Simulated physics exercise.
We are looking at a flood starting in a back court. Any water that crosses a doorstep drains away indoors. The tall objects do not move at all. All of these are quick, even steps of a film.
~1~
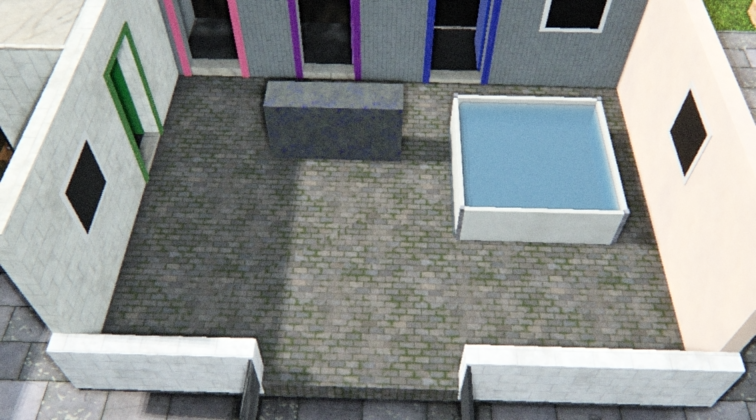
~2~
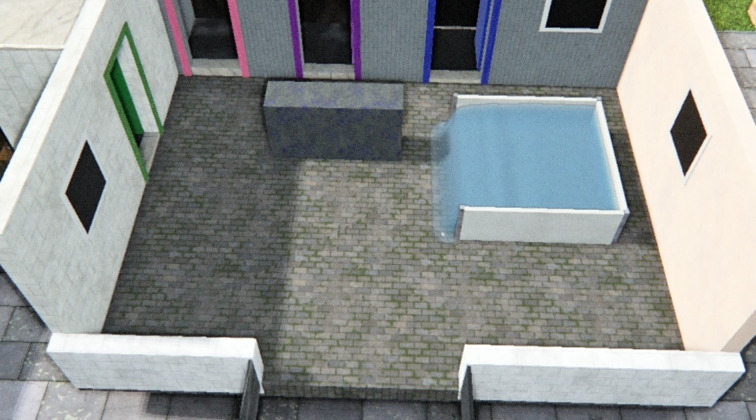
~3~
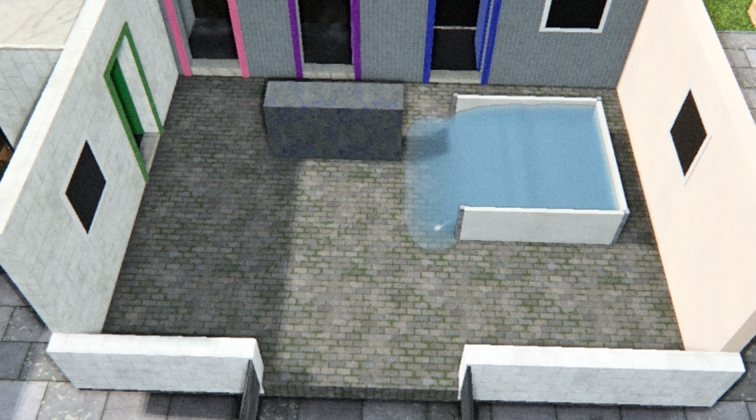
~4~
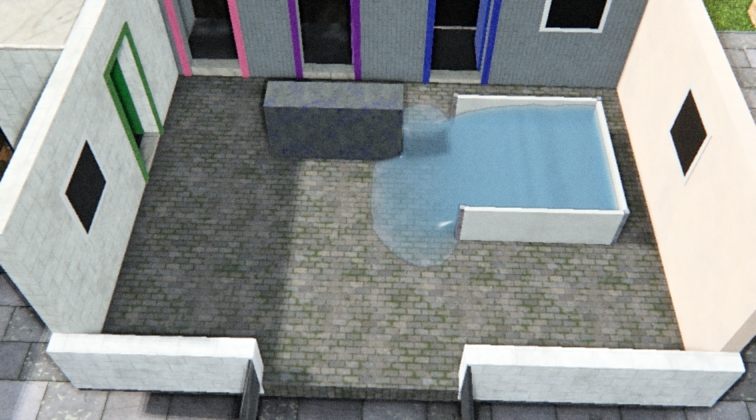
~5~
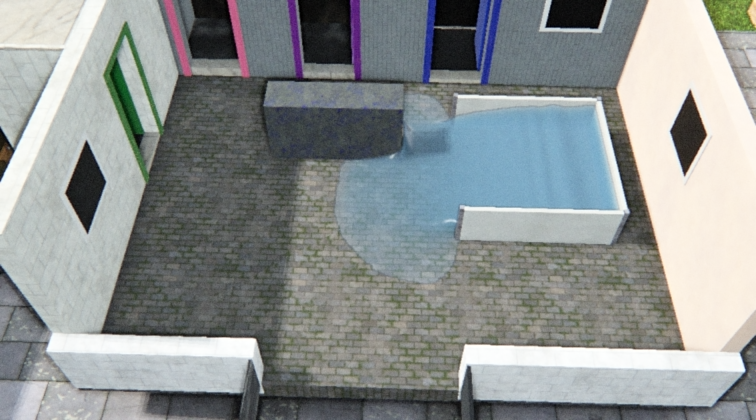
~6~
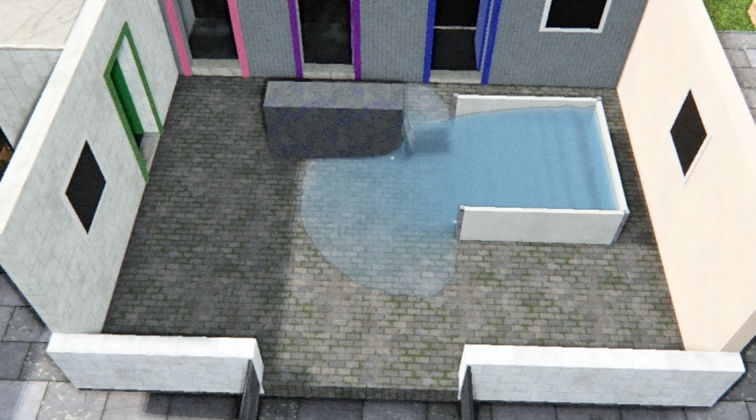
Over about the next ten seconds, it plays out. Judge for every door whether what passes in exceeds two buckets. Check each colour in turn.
Result: Purple door: Little enough water. Pink door: Little enough water. Blue door: Little enough water. Green door: Too much water.
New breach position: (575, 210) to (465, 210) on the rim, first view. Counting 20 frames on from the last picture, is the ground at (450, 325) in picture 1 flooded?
At that place: Covered.
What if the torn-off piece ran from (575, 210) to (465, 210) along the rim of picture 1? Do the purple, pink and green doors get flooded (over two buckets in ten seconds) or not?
Door by door, the purple door comes up short, then the pink door comes up short, then the green door comes up short.
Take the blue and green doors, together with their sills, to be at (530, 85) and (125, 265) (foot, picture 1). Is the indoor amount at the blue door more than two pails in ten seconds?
In this case blue door stays within the limit.
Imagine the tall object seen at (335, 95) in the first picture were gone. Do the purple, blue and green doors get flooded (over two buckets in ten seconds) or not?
My reading: The purple one takes less; the blue one is under; the green one goes over.
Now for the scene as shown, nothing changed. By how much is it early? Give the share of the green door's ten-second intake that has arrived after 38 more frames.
Estimated share: About 100 %.
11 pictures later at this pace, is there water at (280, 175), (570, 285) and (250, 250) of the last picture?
First swamped, then spared, then swamped.
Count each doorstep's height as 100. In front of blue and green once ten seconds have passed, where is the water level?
80 and 40 %, in that order.
A moment on, water covers 40 % of the floor; the purple door wet at the sill, nothing in, the pink door not reached, the blue door not reached, the green door not reached.
Next, water covers 60 % of the floor; the purple door wet at the sill, nothing in, the pink door wet at the sill, nothing in, the blue door wet at the sill, nothing in, the green door under two buckets in.
Then, water covers 70 % of the floor; the purple door wet at the sill, nothing in, the pink door wet at the sill, nothing in, the blue door under two buckets in, the green door over two buckets in.
Later, water covers 75 % of the floor; the purple door wet at the sill, nothing in, the pink door wet at the sill, nothing in, the blue door under two buckets in, the green door far over two buckets in.
In the end, water covers 95 % of the floor; the purple door wet at the sill, nothing in, the pink door wet at the sill, nothing in, the blue door under two buckets in, the green door far over two buckets in.
